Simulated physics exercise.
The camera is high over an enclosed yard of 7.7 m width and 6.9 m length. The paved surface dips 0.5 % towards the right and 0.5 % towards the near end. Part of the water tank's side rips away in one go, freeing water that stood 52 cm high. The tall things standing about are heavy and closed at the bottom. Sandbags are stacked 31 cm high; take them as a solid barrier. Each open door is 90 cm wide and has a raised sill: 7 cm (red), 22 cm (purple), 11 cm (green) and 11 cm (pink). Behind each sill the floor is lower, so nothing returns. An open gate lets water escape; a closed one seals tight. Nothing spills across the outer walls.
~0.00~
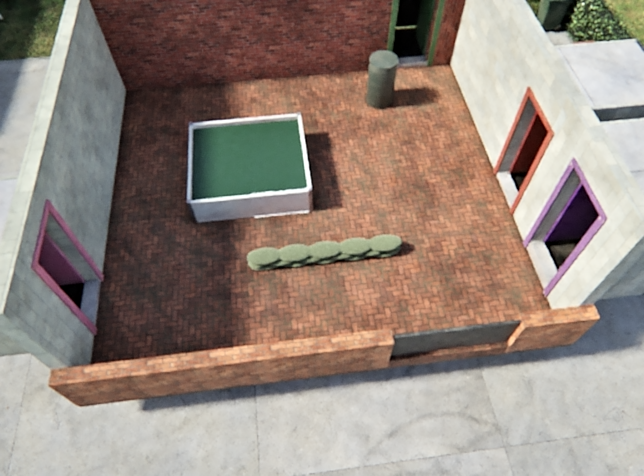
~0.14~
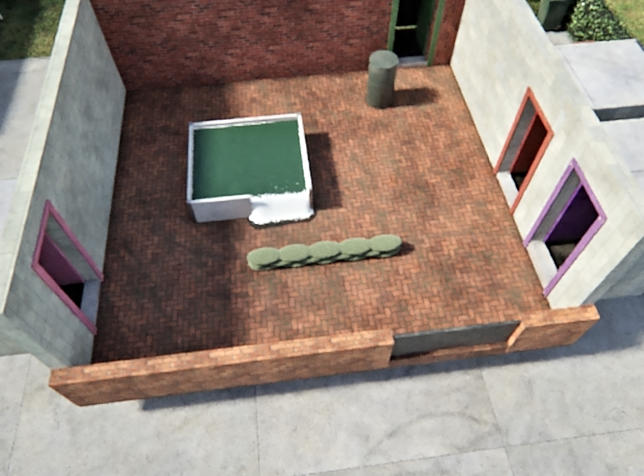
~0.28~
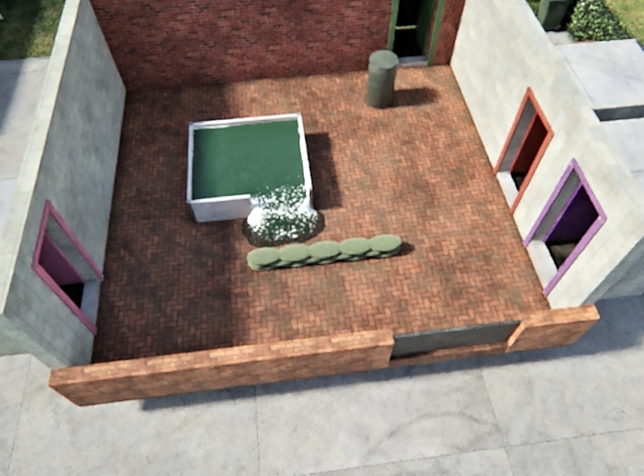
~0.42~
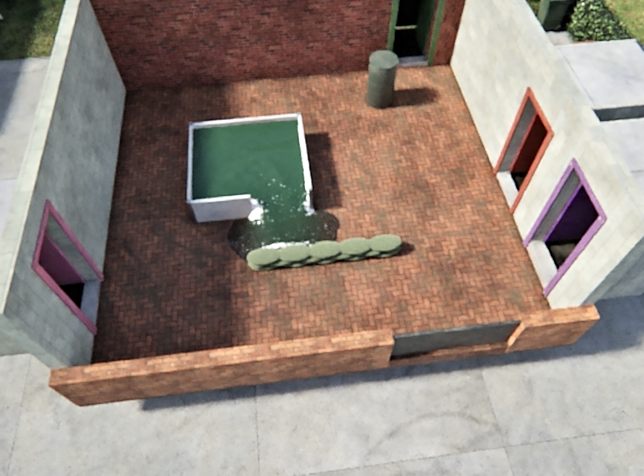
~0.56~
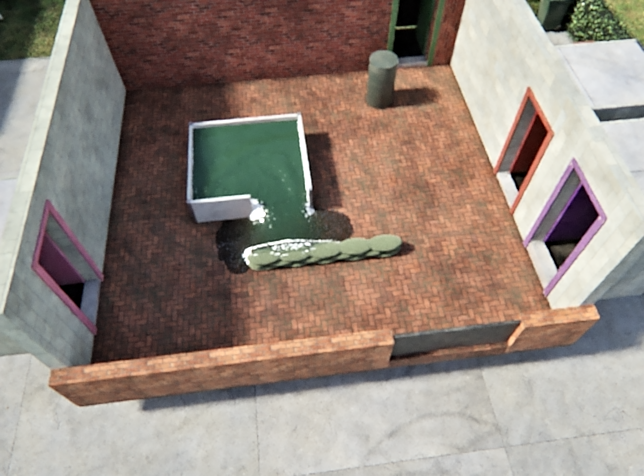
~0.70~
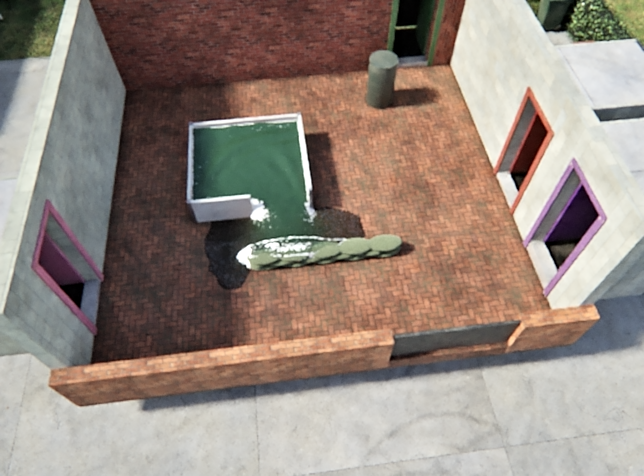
A white-walled tank bursts open at its near side, and green water spreads around the sandbags.
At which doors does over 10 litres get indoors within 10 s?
Door by door: At the red door it exceeds the limit; at the purple door it does not reach the limit; at the green door it does not reach the limit; at the pink door it does not reach the limit.
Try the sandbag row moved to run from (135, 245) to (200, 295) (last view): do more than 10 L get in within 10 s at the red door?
Against that limit: Red below.
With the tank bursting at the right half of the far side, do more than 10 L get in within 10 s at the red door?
Against that limit: Red below.
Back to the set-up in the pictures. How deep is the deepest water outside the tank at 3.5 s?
About 25 cm.
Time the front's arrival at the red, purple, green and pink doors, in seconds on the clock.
Red 2.2 s, purple 2.6 s, green 4.5 s, pink 2.0 s.
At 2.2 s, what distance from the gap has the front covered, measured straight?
Roughly 4.4 m.
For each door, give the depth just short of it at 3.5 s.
Depths in cm: Red 14, purple 7, green 0, pink 10.
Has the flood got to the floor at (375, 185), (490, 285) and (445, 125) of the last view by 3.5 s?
In turn: Wet, not reached, wet.
After 1.4 s water covers 10 % of the floor and is deepest (42 cm) near (293, 245); red door not reached, purple door not reached, green door not reached, pink door not reached.
After 2.2 s water covers 30 % of the floor and is deepest (37 cm) near (283, 246); red door 2 cm at the sill, 0 L in, purple door not reached, green door not reached, pink door 9 cm at the sill, 0 L in.
After 3.5 s water covers 40 % of the floor and is deepest (25 cm) near (283, 246); red door 14 cm at the sill, 49 L in, purple door 7 cm at the sill, 0 L in, green door not reached, pink door 10 cm at the sill, 0 L in.
After 6.0 s water covers 60 % of the floor and is deepest (16 cm) near (283, 246); red door 11 cm at the sill, 97 L in, purple door 6 cm at the sill, 0 L in, green door 8 cm at the sill, 0 L in, pink door 7 cm at the sill, 0 L in.
After 10.0 s water covers 90 % of the floor and is deepest (10 cm) near (283, 246); red door 7 cm at the sill, 111 L in, purple door 4 cm at the sill, 0 L in, green door 6 cm at the sill, 0 L in, pink door 4 cm at the sill, 0 L in.
